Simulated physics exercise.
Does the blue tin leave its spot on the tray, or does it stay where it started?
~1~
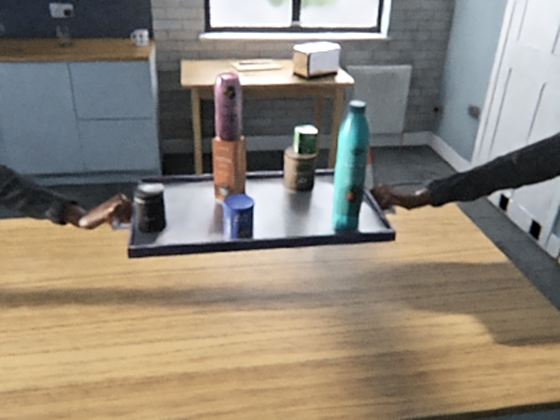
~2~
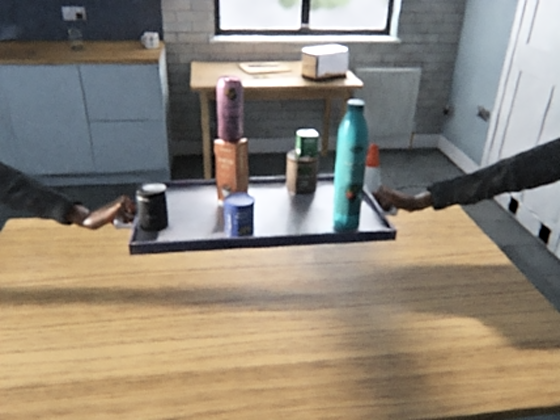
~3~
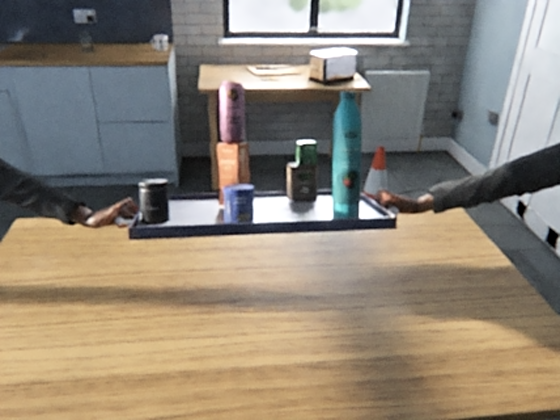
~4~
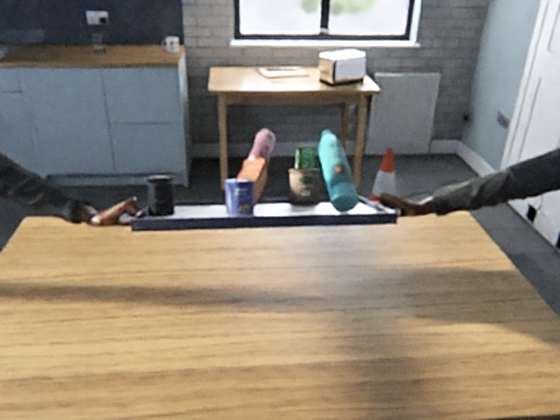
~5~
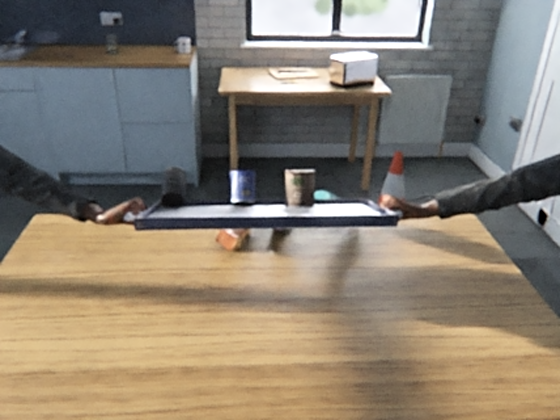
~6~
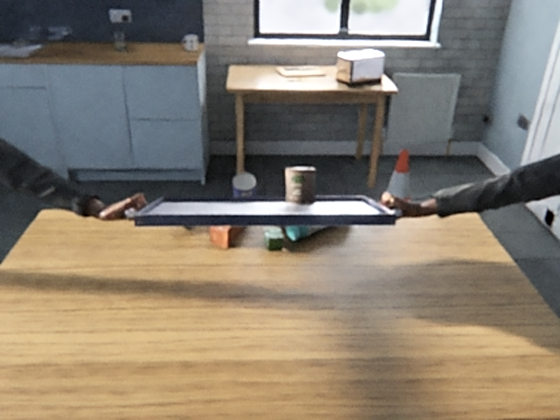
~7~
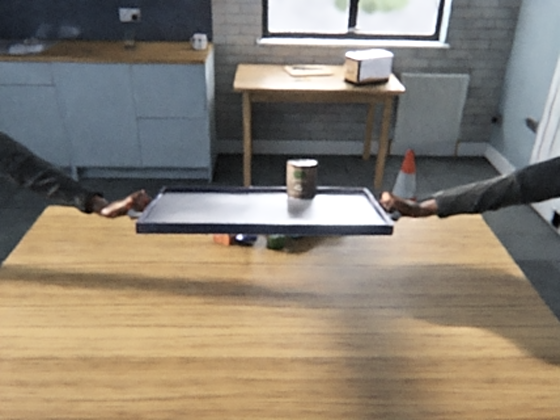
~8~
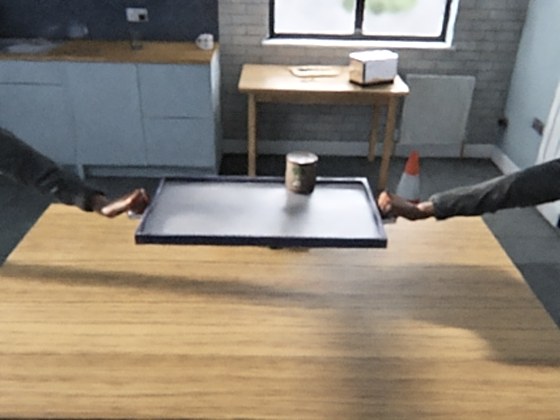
The blue tin leaves its spot. It goes off the far side of the tray and is no longer on it at the end.
